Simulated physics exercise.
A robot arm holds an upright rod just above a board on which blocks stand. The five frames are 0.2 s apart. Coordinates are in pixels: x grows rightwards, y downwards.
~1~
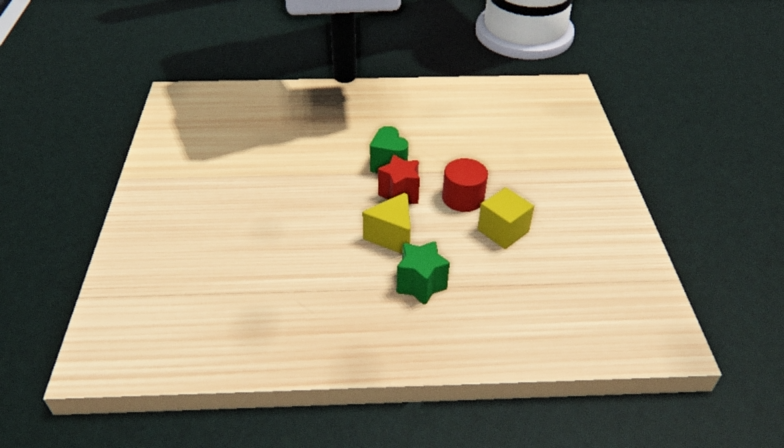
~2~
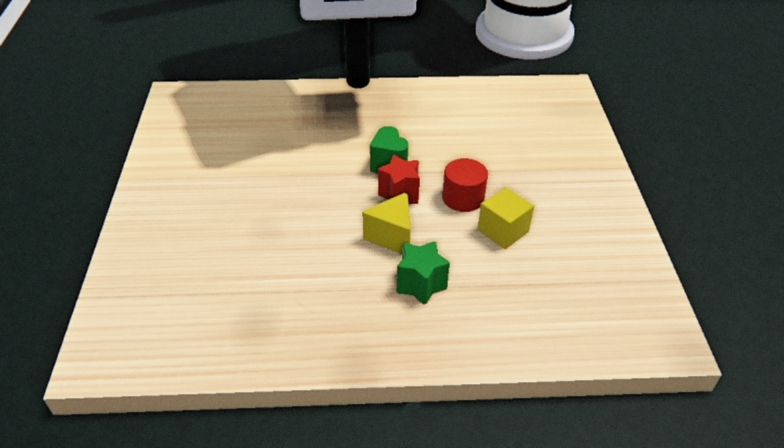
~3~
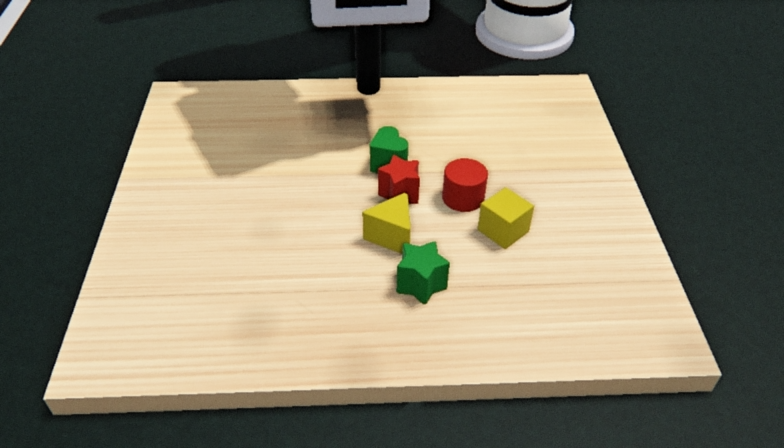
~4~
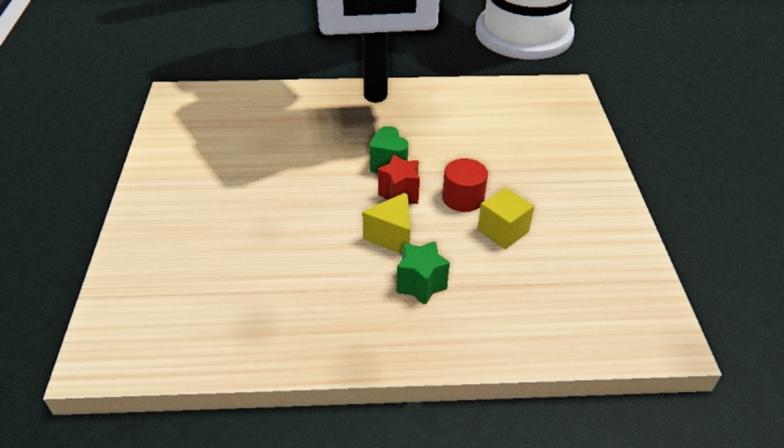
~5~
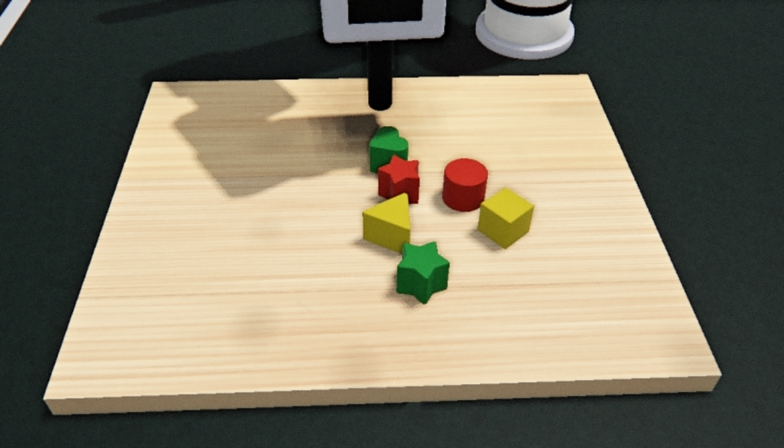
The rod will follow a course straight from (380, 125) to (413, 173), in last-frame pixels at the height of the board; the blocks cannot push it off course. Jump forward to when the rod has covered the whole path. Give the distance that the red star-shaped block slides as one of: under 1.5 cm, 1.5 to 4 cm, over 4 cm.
It goes a little way, 1.5 to 4 cm.
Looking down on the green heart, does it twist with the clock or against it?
Clockwise, from overhead.
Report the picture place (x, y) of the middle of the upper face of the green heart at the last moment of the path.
My best guess is (390, 163).
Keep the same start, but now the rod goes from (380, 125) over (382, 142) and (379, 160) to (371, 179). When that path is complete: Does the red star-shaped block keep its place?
I expect not.
The first path, step by step. Halfway along, rod at (396, 129); green heart at (389, 142).
At the end, rod at (413, 153); green heart at (390, 163), turned 50° clockwise; yellow triangular piece at (394, 213); red star-shaped block at (387, 188); red disc not moved.
